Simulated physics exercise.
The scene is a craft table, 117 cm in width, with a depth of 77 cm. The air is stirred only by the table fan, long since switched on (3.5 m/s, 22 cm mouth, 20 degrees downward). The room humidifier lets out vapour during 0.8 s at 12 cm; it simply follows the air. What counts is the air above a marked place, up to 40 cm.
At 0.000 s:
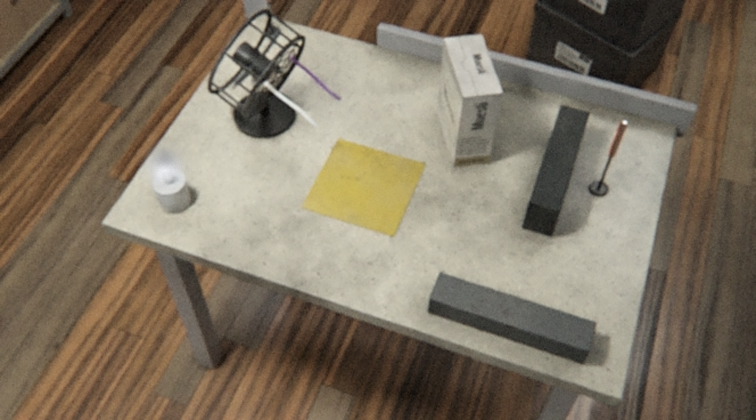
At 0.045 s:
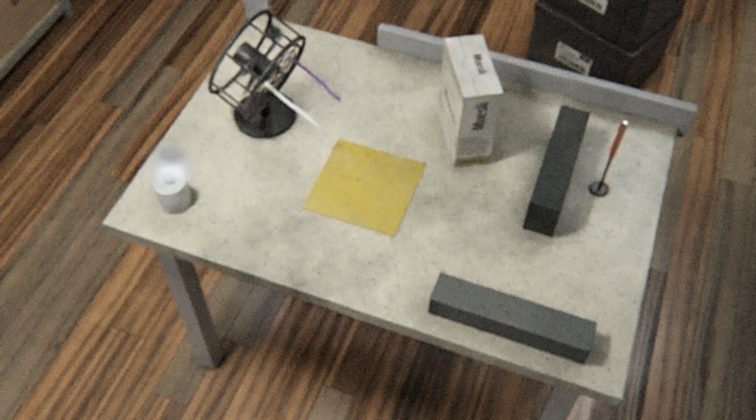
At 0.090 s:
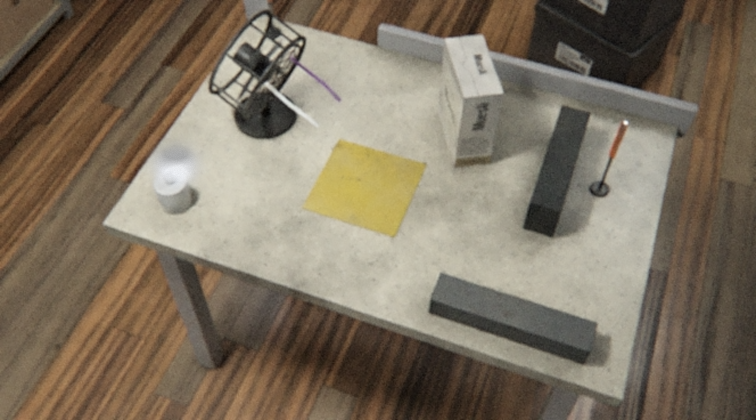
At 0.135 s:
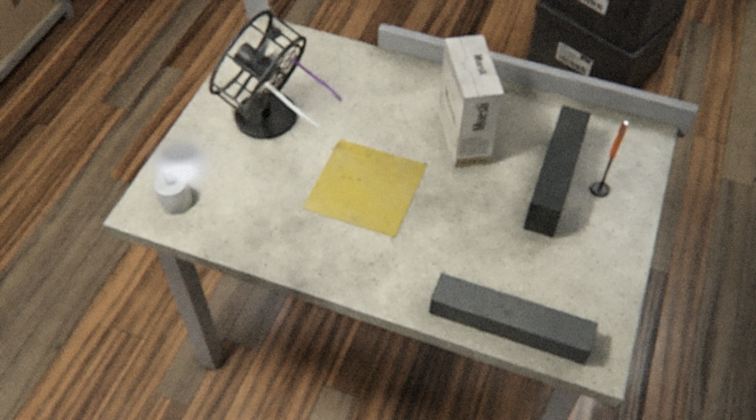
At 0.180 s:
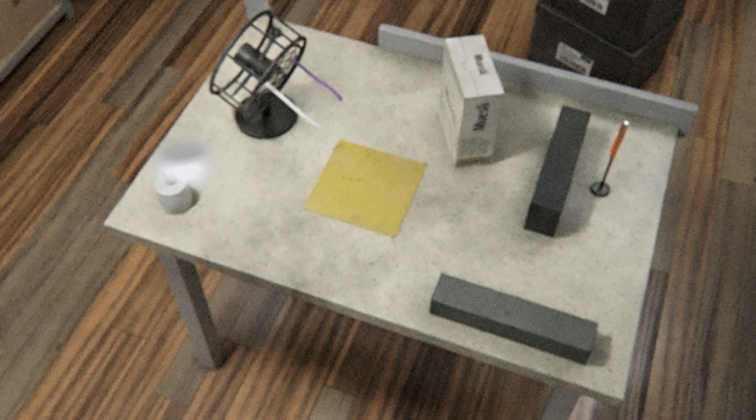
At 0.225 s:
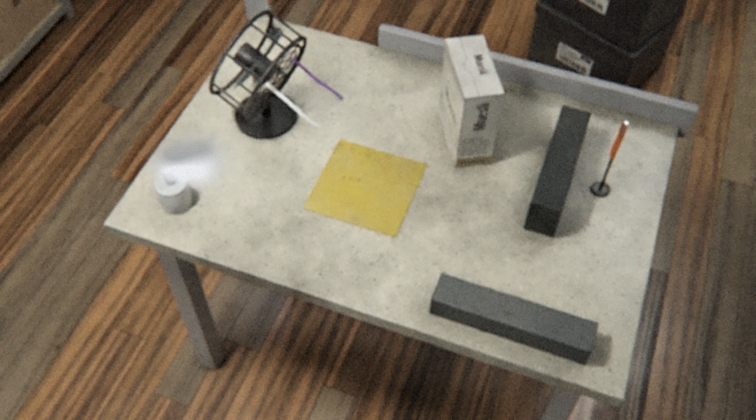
At first, a small white puff of vapour sits just above the humidifier at the left of a craft table, near a black table fan. The vapour then spreads into a wider, fainter haze, drifting slightly right, while the yellow square, the carton and the dark planks stay still.
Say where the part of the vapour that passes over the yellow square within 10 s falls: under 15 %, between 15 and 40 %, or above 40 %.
The share reaching it is over 40 %.
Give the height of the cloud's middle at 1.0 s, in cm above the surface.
About 4 cm.
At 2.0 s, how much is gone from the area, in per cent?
About 40 %.
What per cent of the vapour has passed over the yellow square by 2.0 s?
Near 60 %.
By 1.0 s, 10 % has passed over the yellow square; 0 % has left the area, and the middle of the rest is near (236, 163).
By 2.0 s, 58 % has passed over the yellow square; 38 % has left the area, and the middle of the rest is near (276, 252).
By 4.0 s, 68 % has passed over the yellow square; 77 % has left the area, and the middle of the rest is near (232, 234).
By 10.0 s, 74 % has passed over the yellow square; 95 % has left the area.
